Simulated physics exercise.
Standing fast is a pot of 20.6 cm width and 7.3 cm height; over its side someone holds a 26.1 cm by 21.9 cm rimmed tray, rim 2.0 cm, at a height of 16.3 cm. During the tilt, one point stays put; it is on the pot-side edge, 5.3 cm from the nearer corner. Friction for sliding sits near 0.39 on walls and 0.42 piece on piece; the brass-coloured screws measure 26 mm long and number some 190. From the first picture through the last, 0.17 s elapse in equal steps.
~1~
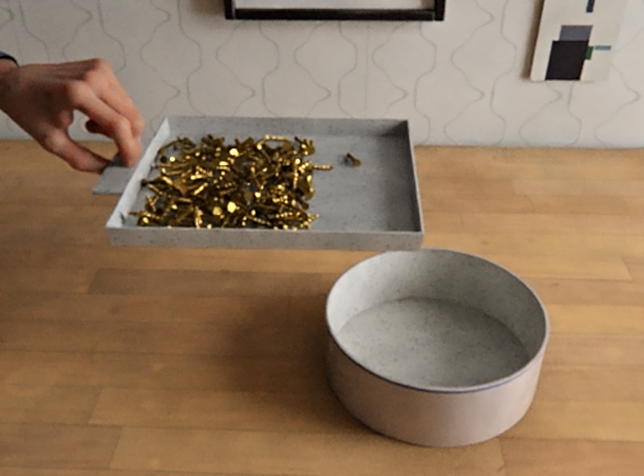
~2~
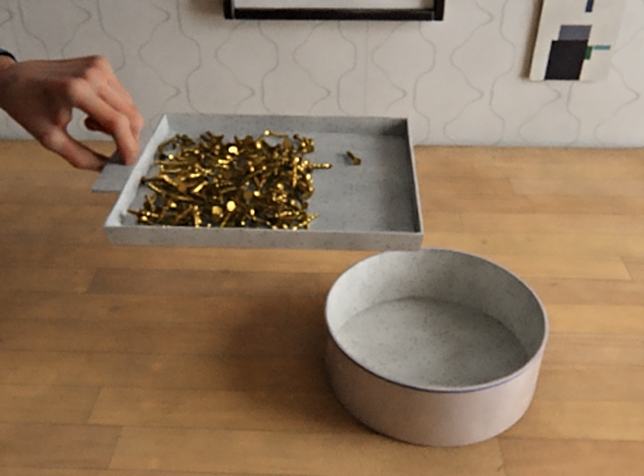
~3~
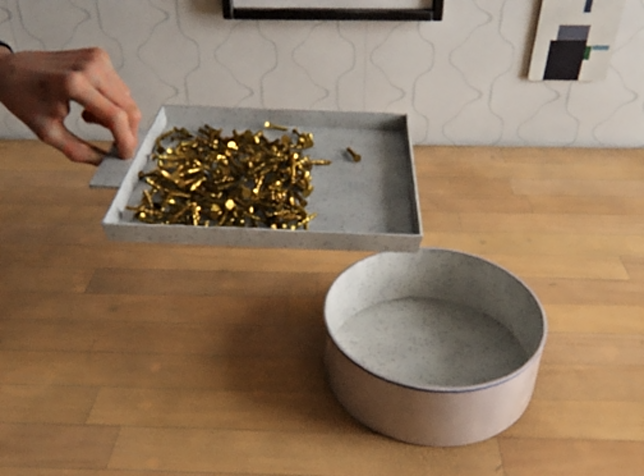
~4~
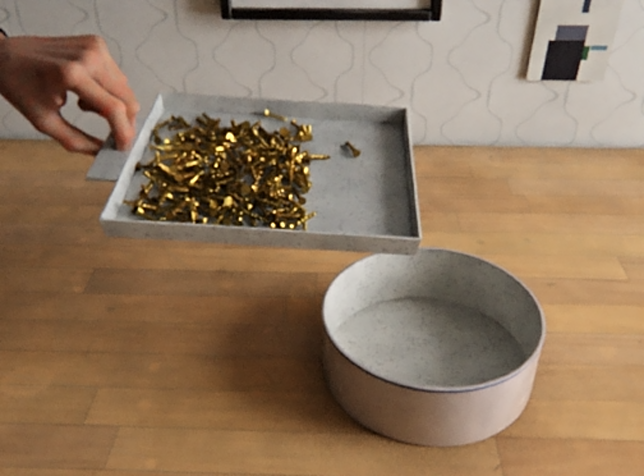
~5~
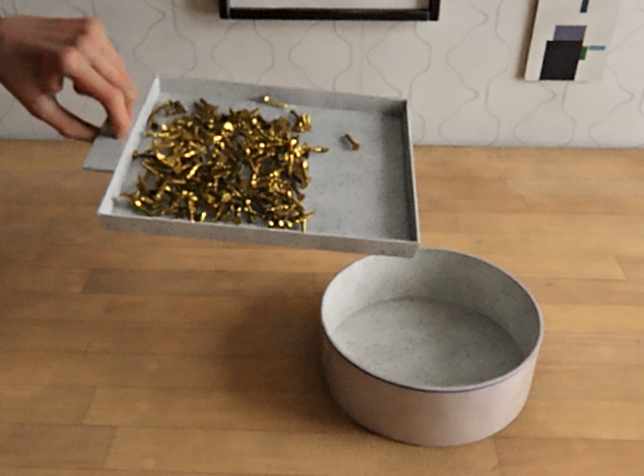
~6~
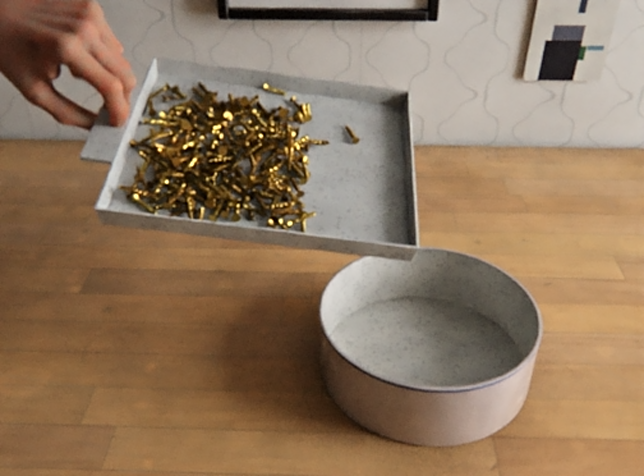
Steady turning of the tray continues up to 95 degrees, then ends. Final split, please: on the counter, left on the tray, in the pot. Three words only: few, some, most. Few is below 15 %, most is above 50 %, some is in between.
Counter - some, tray - few, pot - most.
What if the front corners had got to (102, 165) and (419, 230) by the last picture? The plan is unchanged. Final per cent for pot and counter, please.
You'd end with pot at 45 and counter at 55.
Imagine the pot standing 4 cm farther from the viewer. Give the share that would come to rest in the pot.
It would come to roughly 40 percent.
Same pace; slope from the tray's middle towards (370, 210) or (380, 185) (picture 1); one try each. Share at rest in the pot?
The share comes to about 95 in a hundred, then about 50 in a hundred.
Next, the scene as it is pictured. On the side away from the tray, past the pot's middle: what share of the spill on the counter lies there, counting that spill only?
Estimate: Roughly 20 per cent of the pieces.
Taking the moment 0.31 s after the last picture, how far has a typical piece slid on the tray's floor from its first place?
Roughly 6 cm.
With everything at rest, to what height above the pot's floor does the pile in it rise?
Some 2.5 cm.
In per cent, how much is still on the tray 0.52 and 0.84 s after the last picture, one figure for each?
55 then 0.
Then, 0.31 s after the last picture, tilt 54 degrees; the tray holds 100 %, the pot 0 %.
Then, 0.52 s after the last picture, tilt 81 degrees; the tray holds 55 %, the pot 10 %.
Then, 0.84 s after the last picture, tilt 95 degrees; the tray holds 0 %, the pot 70 %.
In the end, counter 30 %, tray 0 %, pot 70 %.
